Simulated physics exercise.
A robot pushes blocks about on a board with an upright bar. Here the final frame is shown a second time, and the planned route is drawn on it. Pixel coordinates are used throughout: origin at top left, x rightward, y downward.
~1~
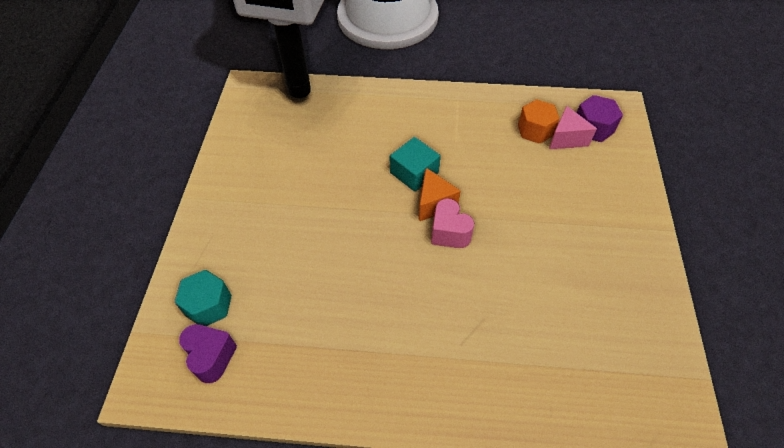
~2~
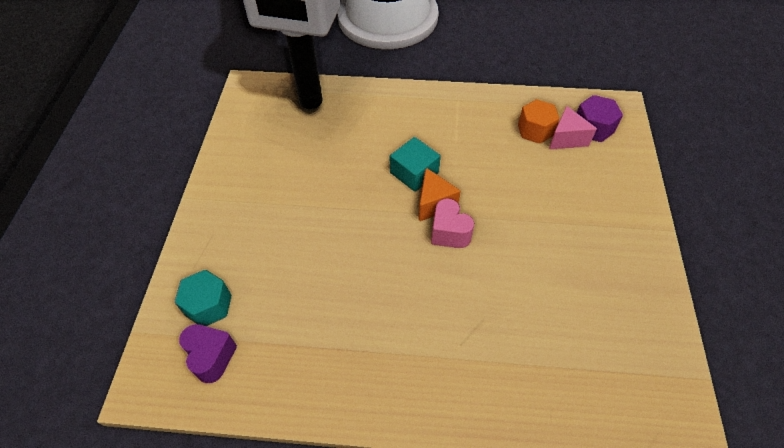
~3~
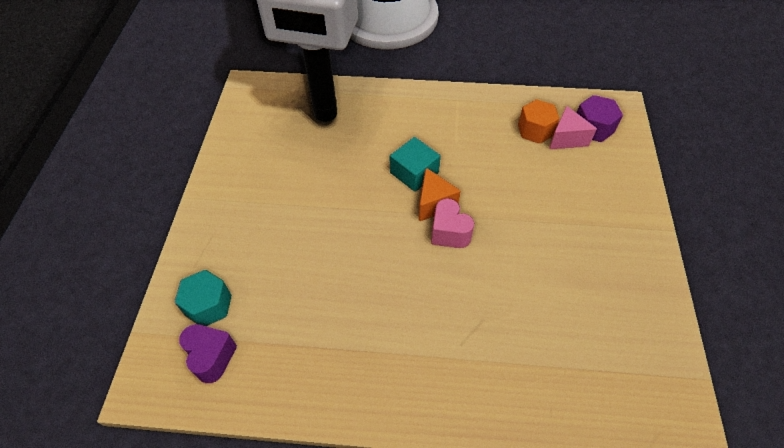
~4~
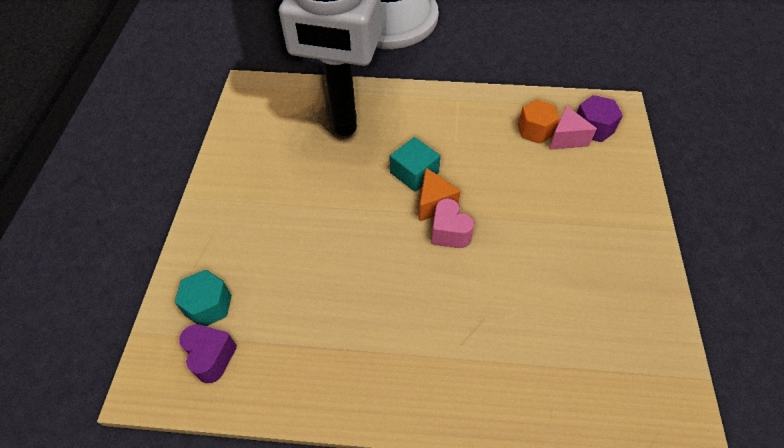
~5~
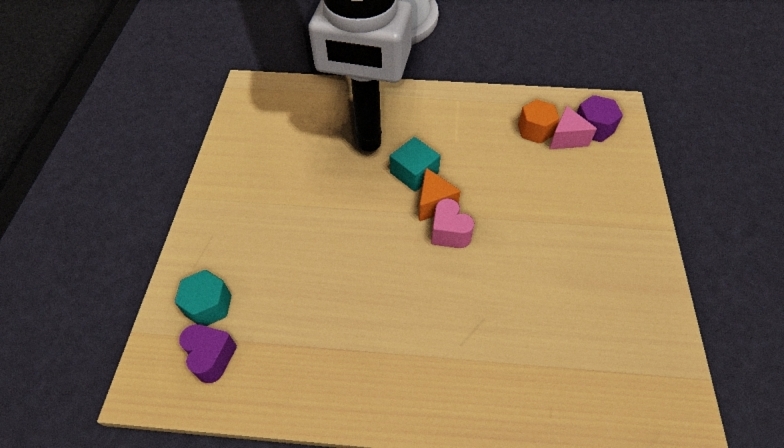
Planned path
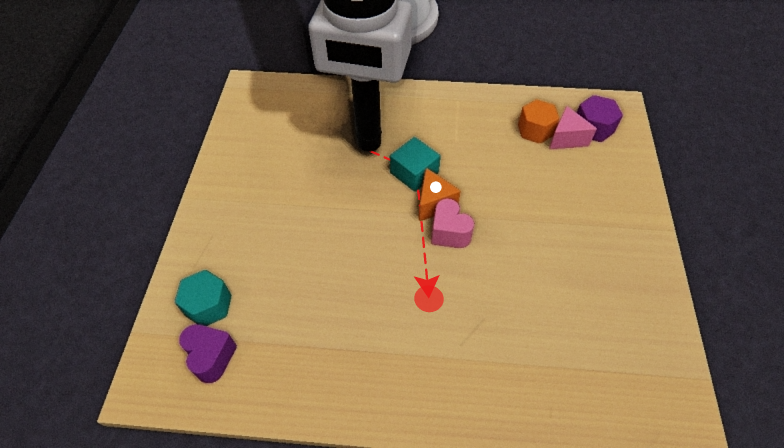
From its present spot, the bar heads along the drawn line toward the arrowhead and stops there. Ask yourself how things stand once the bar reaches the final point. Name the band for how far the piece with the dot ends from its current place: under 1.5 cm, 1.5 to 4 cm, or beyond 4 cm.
Shift: 1.5 to 4 cm.
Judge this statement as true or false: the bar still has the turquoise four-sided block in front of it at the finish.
The claim does not hold.
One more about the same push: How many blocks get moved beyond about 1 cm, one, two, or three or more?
Three or more move.
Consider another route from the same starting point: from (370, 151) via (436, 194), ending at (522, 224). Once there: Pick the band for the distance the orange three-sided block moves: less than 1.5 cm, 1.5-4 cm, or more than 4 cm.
It gets moved over 4 cm.
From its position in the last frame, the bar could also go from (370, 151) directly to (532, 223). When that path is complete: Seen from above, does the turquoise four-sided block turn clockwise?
No, that is not what happens.
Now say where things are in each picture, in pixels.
Bar tip at (300, 91); block tops, turquoise four-sided block at (415, 155); orange three-sided block at (436, 187); pink heart-shaped block at (452, 217), in the first frame.
Bar at (311, 102); blocks unchanged, in the second frame.
Bar at (326, 114); blocks unchanged, in the third frame.
Bar at (345, 128); blocks unchanged, in the fourth frame.
Bar at (369, 143); turquoise four-sided block at (415, 155); orange three-sided block at (436, 187); pink heart-shaped block at (452, 217), in the fifth frame.
Path on the board, from (370, 151) by way of (415, 182) and (423, 236) to (429, 299); the dot is on the orange three-sided block.
On the path given first. One third of the way, bar at (416, 176); turquoise four-sided block at (449, 166), turned 50° anticlockwise; orange three-sided block at (457, 192), turned 75° clockwise; pink heart-shaped block at (454, 226).
Two thirds of the way, bar at (423, 230); turquoise four-sided block at (450, 167), turned 50° anticlockwise; orange three-sided block at (463, 196), turned 55° clockwise; pink heart-shaped block at (456, 228).
At the end, bar at (430, 293); turquoise four-sided block at (450, 167), turned 50° anticlockwise; orange three-sided block at (463, 196), turned 55° clockwise; pink heart-shaped block at (458, 229).
